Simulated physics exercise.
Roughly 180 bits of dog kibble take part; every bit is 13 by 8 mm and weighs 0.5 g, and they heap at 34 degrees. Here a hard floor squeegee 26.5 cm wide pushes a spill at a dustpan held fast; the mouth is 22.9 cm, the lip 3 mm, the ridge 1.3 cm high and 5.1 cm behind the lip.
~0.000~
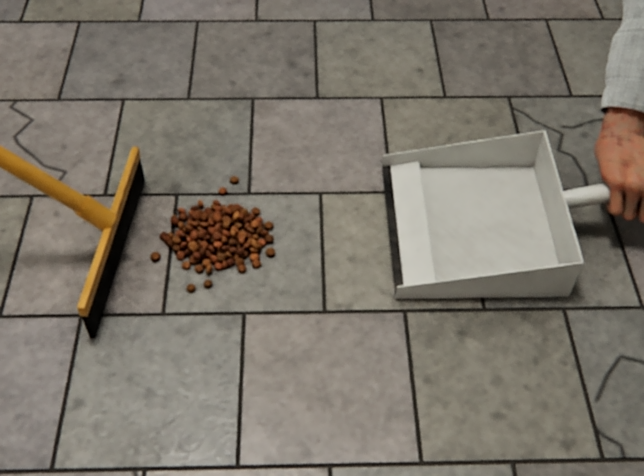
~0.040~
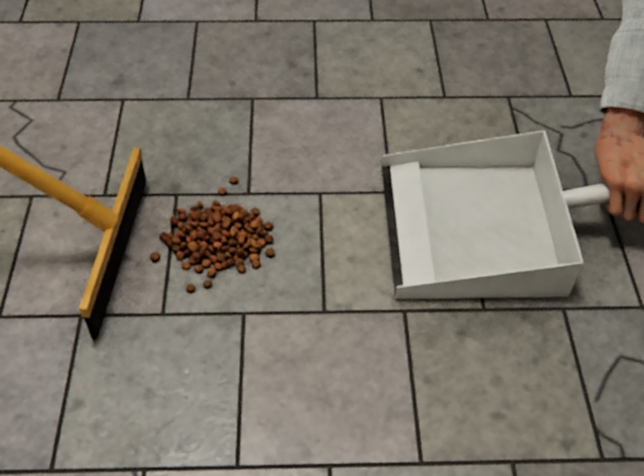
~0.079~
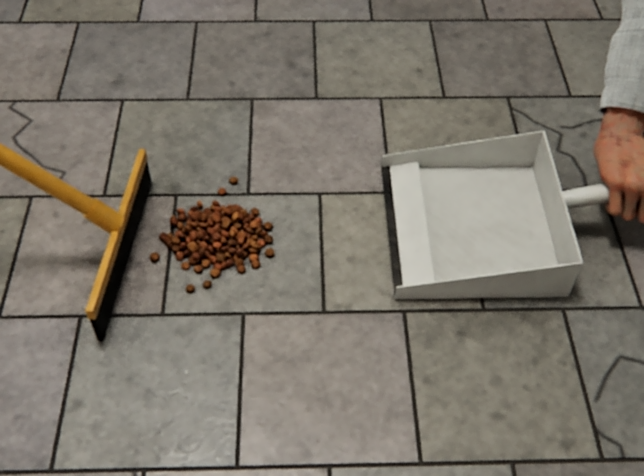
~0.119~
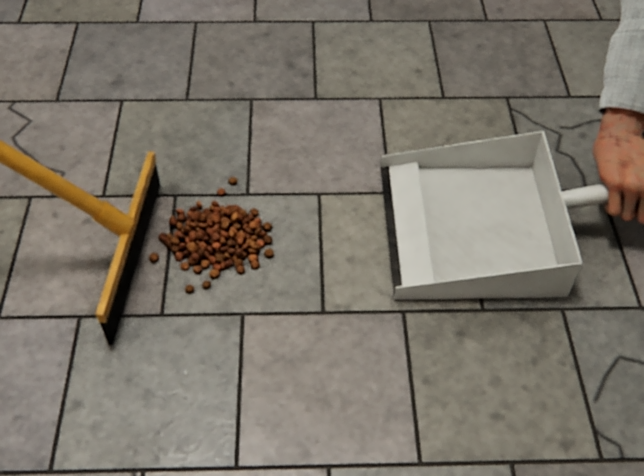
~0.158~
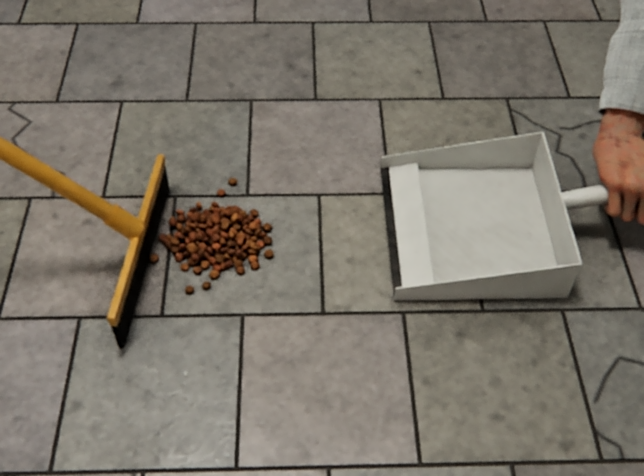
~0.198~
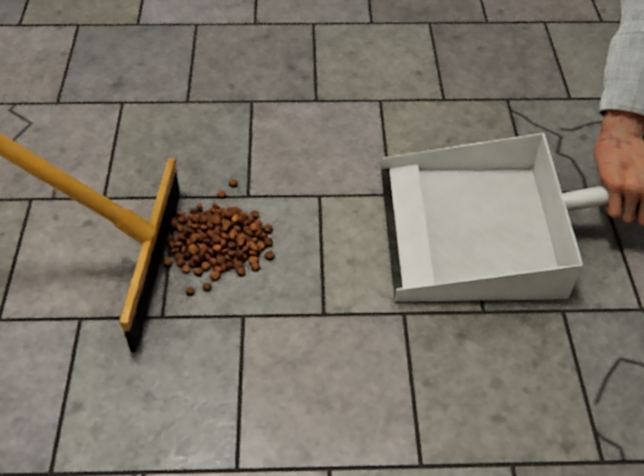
A yellow-handled squeegee slides right across grey tiles and meets a pile of brown kibble.
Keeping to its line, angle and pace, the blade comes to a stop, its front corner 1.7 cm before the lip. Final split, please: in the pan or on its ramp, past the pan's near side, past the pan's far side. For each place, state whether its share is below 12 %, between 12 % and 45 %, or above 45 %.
In the pan or on its ramp: Between 12 % and 45 %; past the pan's near side: Between 12 % and 45 %; past the pan's far side: Below 12 %.
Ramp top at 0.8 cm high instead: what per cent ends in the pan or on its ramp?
In that case roughly 30 percent.
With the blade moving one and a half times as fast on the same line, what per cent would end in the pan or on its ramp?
Near 35 %.
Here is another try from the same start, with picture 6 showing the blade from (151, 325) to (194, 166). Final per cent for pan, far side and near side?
You'd see pan at 40, far at 0 and near at 15.
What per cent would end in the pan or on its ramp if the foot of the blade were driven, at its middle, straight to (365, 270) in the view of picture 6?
Close to 35 in a hundred.
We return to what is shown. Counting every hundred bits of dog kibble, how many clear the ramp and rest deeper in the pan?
Roughly 0 in a hundred.
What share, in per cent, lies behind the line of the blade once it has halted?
Some 20 percent of it.
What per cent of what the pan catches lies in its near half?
Roughly 100 percent.
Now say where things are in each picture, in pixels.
Blade from (84, 311) to (136, 155), moved 0.0 cm, 0 of the pieces shifted so far; middle of the pieces at (219, 232); pan at (484, 228), in the first picture.
Blade from (86, 312) to (138, 156), moved 0.3 cm, 1 of the pieces shifted so far; middle of the pieces at (218, 232), in the second picture.
Blade from (92, 314) to (143, 157), moved 1.1 cm, 1 of the pieces shifted so far; middle of the pieces at (218, 232), in the third picture.
Blade from (102, 317) to (152, 160), moved 2.5 cm, 1 of the pieces shifted so far; middle of the pieces at (217, 233), in the fourth picture.
Blade from (114, 321) to (162, 163), moved 4.0 cm, 1 of the pieces shifted so far; middle of the pieces at (217, 233), in the fifth picture.
Blade from (126, 325) to (172, 166), moved 5.4 cm, 10 of the pieces shifted so far; middle of the pieces at (218, 235); pan at (483, 230). The blade's pace is about 0.37 m/s, heading 17 degrees towards the viewer's side, in the sixth picture.
Then, at 0.57 s, middle of the blade 17 cm from the lip; 0 % over the lip, far side 0 %, near side 0 %.
Then, at 0.82 s, middle of the blade 9 cm from the lip; 0 % over the lip, far side 0 %, near side 10 %.
Then, at 1.18 s, middle of the blade 3 cm from the lip; 25 % over the lip, far side 0 %, near side 25 %.
By 1.5 s all is still; pan 25 %, near side 25 %, far side 0 %, in front of the lip or behind the blade 50 %.
